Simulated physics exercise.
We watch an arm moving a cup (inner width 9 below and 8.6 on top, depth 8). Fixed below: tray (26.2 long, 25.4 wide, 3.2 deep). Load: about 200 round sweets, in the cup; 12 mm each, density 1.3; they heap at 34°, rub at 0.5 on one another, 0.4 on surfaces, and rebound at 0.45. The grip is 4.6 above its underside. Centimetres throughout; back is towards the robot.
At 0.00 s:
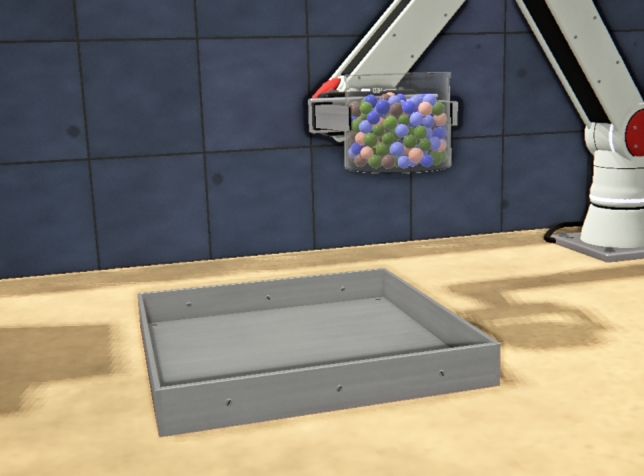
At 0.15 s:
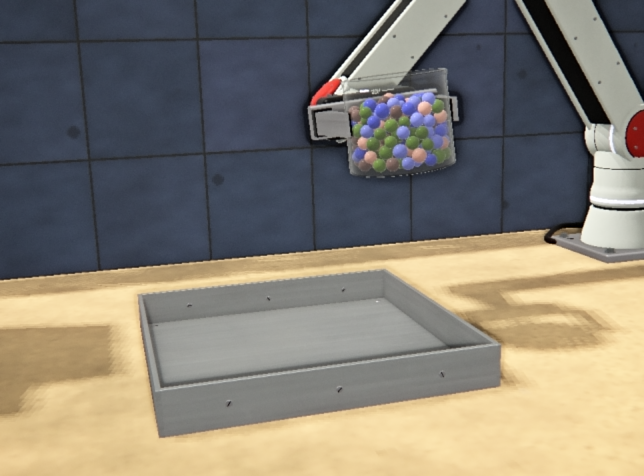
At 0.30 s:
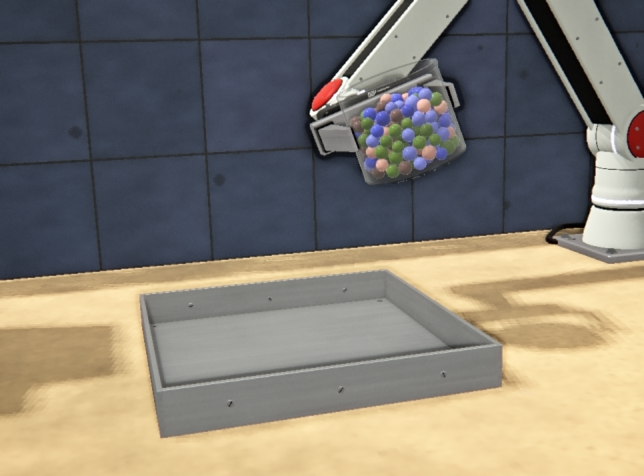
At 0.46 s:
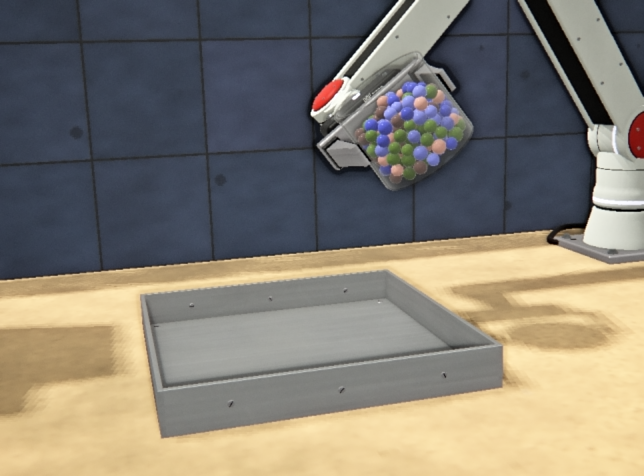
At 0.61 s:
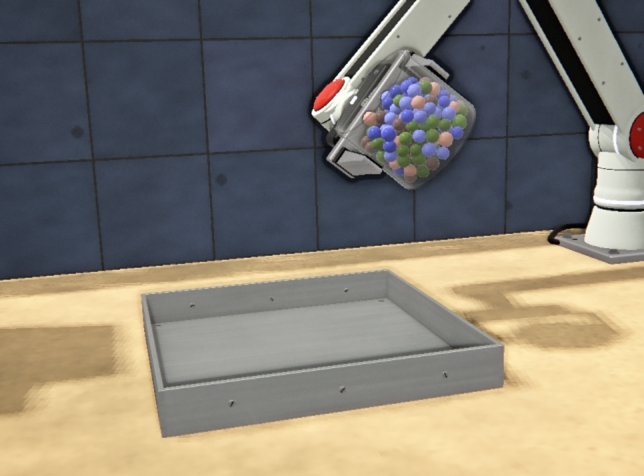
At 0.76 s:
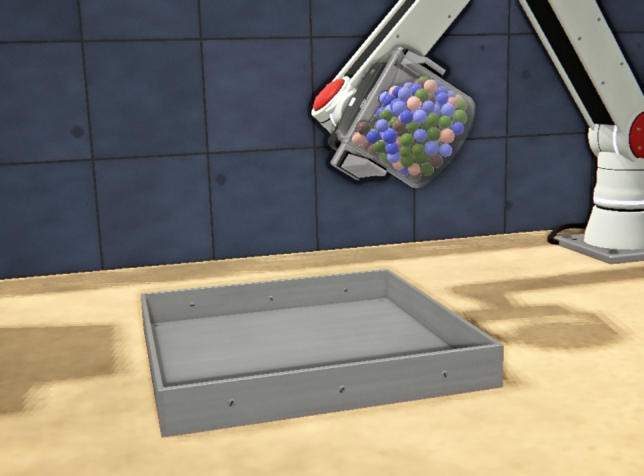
Above a gray tray, a robot arm steadily tilts a clear container of colorful balls.
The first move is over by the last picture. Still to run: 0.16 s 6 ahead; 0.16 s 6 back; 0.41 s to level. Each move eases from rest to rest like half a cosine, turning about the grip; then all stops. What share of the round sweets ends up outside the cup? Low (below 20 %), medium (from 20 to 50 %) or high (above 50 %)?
A low share, below 20 %, ends outside the cup.
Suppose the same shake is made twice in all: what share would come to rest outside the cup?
In that case some 20 per cent.
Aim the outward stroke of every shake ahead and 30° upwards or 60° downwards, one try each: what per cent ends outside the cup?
About 20 and 0 per cent.
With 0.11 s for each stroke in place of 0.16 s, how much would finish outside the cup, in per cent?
It would be near 30 per cent.
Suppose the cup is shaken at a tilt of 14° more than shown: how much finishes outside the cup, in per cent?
Some 30 per cent.
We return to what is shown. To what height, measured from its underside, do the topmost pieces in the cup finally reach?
Roughly 7.5 cm.
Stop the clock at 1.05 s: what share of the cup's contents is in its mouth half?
Roughly 45 per cent.
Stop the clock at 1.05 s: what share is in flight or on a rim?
Roughly 10 per cent.
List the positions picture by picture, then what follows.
Cup middle at (397, 122), level; upper third of the load around (397, 112), from x 355 to 440, top at y 100; 202 in the cup, in the first frame.
Cup middle at (398, 123), tilted 5° forward; upper third of the load around (399, 113), from x 355 to 445, top at y 100, in the second frame.
Cup middle at (401, 123), tilted 20° forward; upper third of the load around (409, 114), from x 355 to 455, top at y 95, in the third frame.
Cup middle at (404, 122), tilted 37° forward; upper third of the load around (419, 109), from x 360 to 460, top at y 90, in the fourth frame.
Cup middle at (406, 121), tilted 52° forward; upper third of the load around (420, 104), from x 365 to 460, top at y 85, in the fifth frame.
Cup middle at (406, 120), tilted 57° forward; upper third of the load around (420, 102), from x 360 to 460, top at y 80; 202 in the cup, in the sixth frame.
By 1.05 s, tilted 57° forward, highest piece 23 above the table; 181 in the cup, 21 in flight or on a rim.
By 1.34 s, tilted 16° forward, highest piece 24 above the table; 176 in the cup, 26 in the tray.
By 1.69 s, level, highest piece 24 above the table; 176 in the cup, 25 in the tray, 1 on the table or floor.
By 2.74 s, level, highest piece 24 above the table; 176 in the cup, 25 in the tray, 1 on the table or floor.
Final count, 176 in the cup, 25 in the tray, 1 on the table or floor. That is 13 % outside the cup.
